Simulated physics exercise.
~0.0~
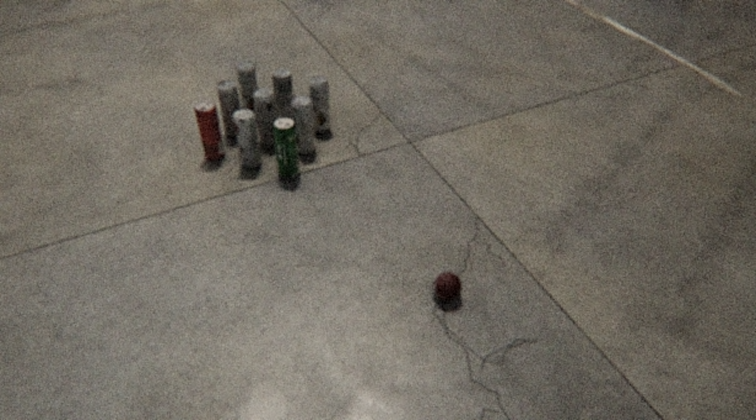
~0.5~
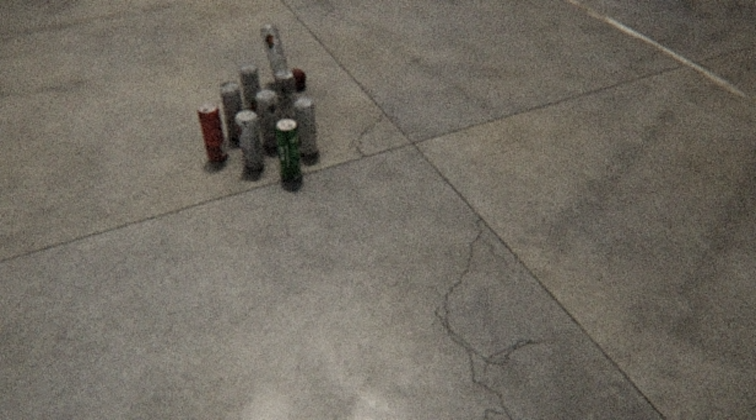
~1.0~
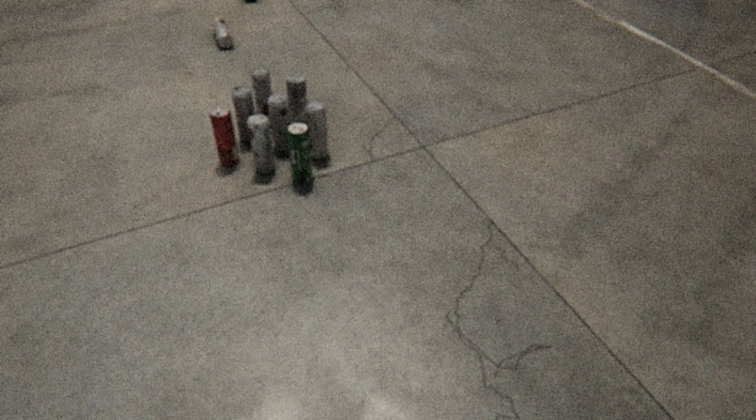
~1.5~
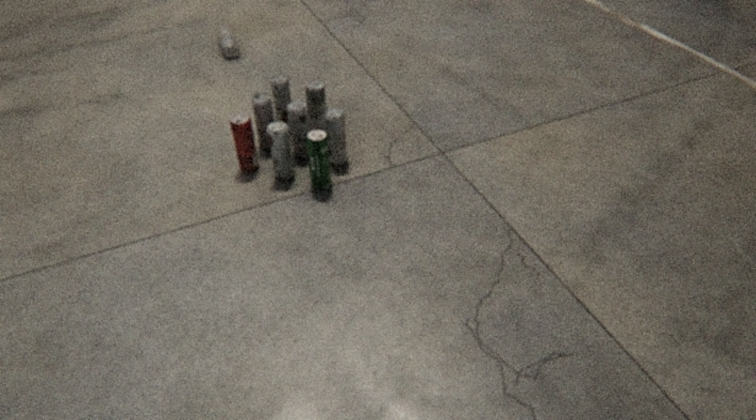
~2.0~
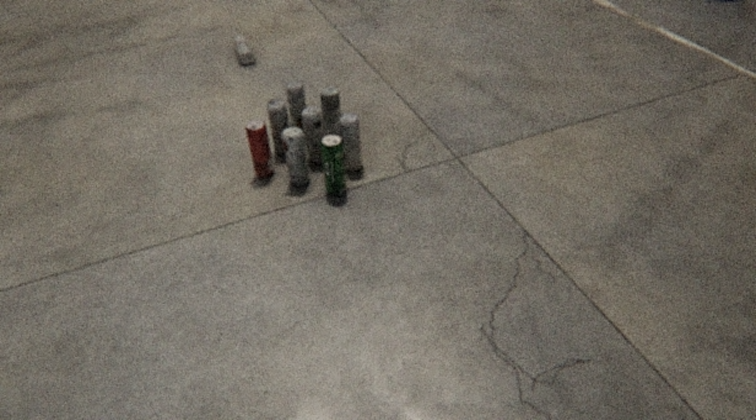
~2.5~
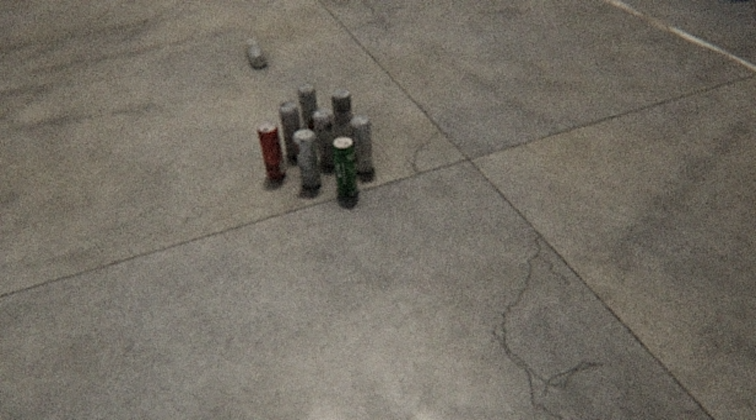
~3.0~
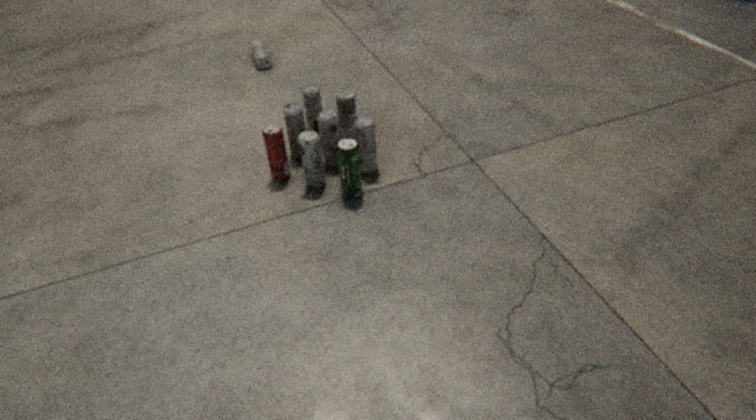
Upright tubes stand grouped on the floor as a ball knocks one over behind them.
